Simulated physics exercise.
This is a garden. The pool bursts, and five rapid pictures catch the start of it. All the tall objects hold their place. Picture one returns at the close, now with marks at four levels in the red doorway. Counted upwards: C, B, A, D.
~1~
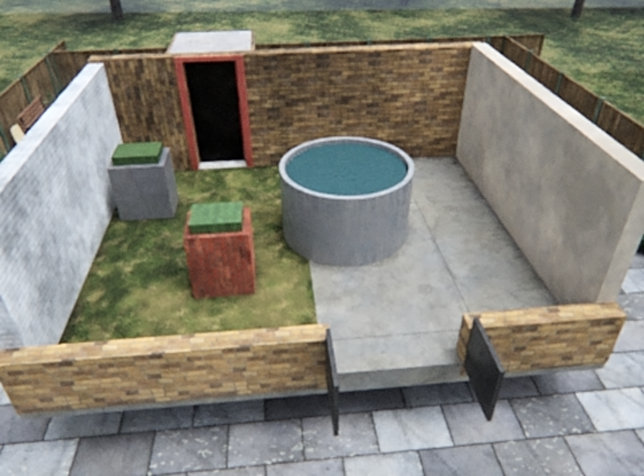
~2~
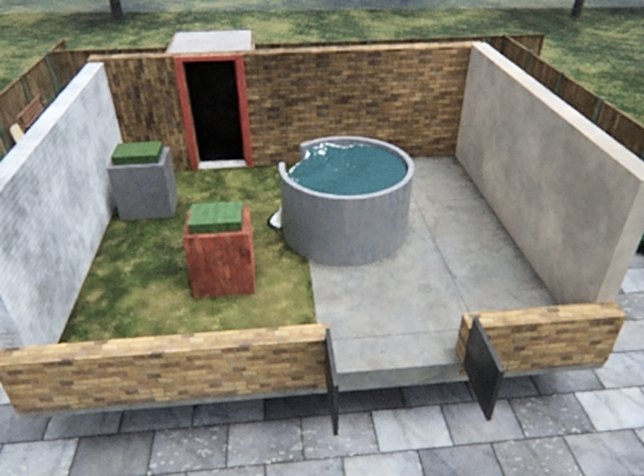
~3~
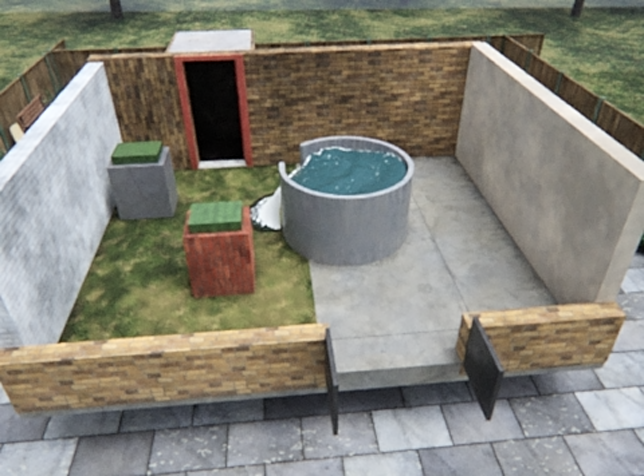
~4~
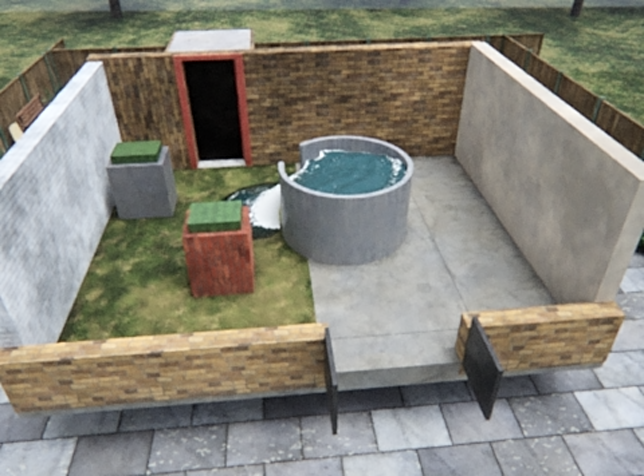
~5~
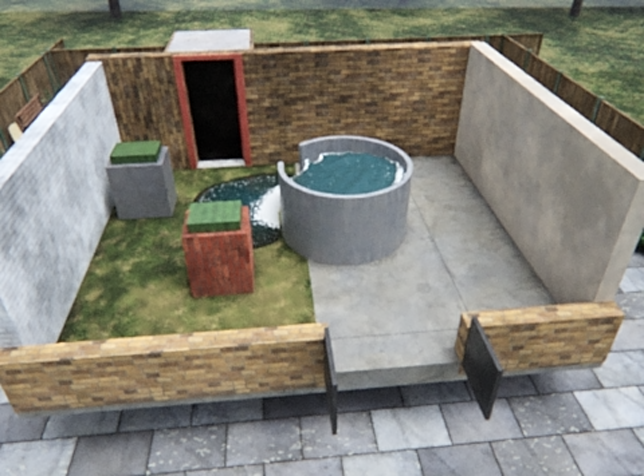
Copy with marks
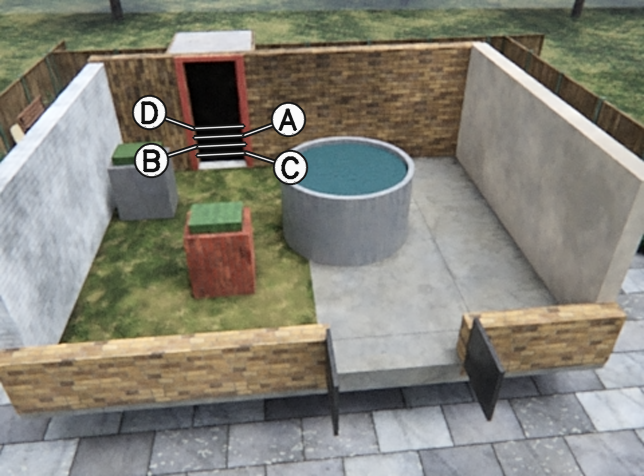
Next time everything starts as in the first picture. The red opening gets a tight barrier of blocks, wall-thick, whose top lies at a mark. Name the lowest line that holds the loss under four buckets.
I would pick line C.
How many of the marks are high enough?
All four.
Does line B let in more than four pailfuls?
No, that is safe.
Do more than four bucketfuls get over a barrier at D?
No, that is safe.
On the marked copy, A at (219, 136); B at (220, 145); C at (221, 154); D at (218, 127); from the bottom up C, B, A, D.
If A is chosen, nothing gets over.
If B is chosen, nothing gets over.
If C is chosen, a splash gets over, under a bucket.
If D is chosen, nothing gets over.
